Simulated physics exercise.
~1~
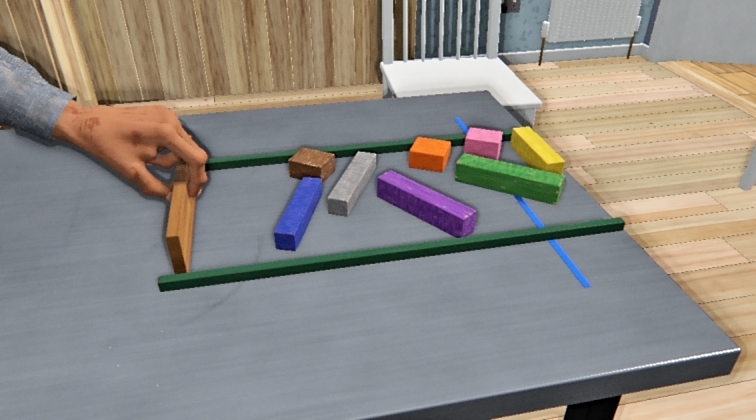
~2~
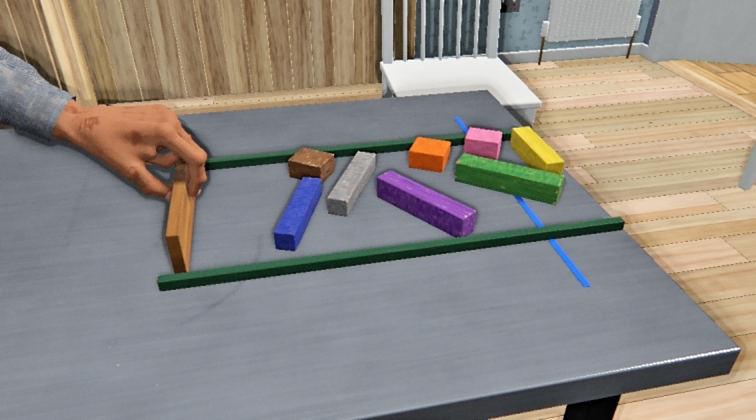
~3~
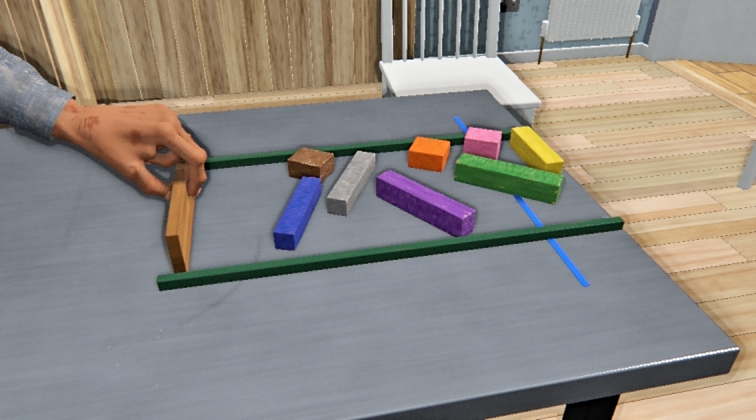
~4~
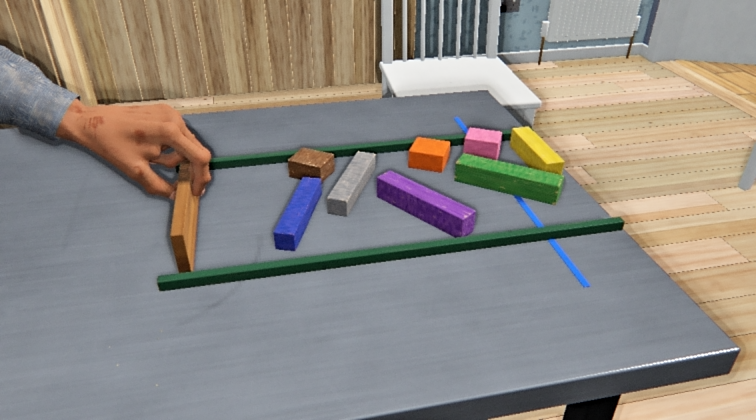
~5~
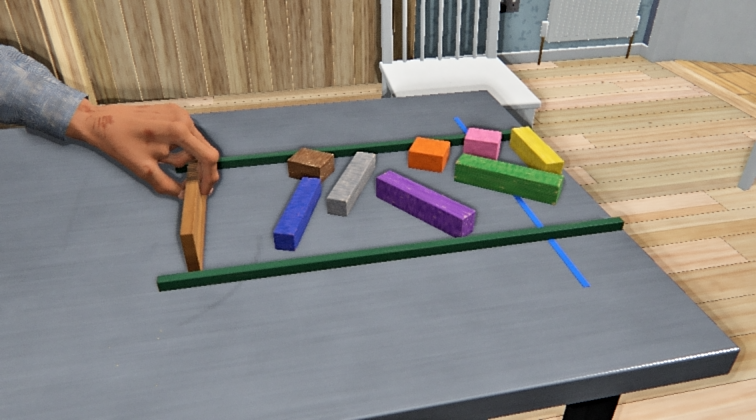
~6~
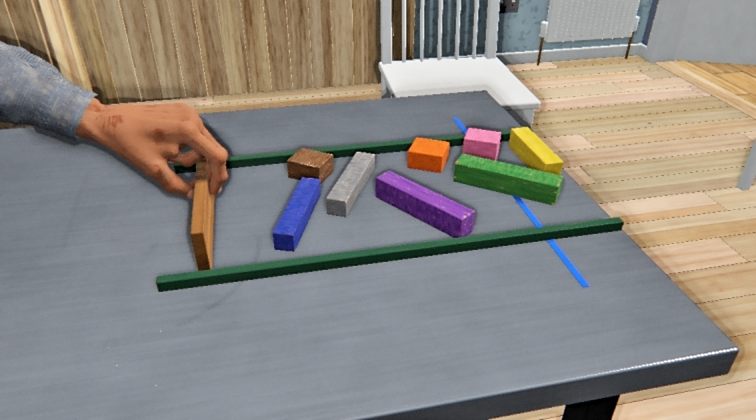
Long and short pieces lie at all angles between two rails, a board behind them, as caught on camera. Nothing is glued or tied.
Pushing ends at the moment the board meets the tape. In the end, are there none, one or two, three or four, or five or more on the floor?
There are three or four on the floor.
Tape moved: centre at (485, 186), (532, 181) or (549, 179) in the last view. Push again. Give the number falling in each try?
Respectively 2, 4 and 6.
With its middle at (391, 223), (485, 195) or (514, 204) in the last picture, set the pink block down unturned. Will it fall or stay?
Place by place, it holds on; holds on; holds on.
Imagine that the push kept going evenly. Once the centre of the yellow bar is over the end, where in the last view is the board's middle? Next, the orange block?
The middle is at (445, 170) when it's the yellow bar, and at (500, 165) when it's the orange block.
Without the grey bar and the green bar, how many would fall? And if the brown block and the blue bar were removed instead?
Count: 2 (first case); 2 (second).
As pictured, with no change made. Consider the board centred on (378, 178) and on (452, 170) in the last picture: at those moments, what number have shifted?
First 5, then 8.
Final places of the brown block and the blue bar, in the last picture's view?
Final spots - brown block (496, 141), blue bar (523, 186).
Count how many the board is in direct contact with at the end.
That makes 2.
Soon after, none off yet; yellow bar at rest near (534, 153); green bar at rest near (507, 179); pink block at rest near (481, 147).
Then, none off yet; yellow bar at rest near (537, 153); green bar moving near (510, 177); pink block moved about its own width near (503, 144).
By the end, the number that fall off is three or four; fallen, orange block, pink block, green bar and yellow bar.
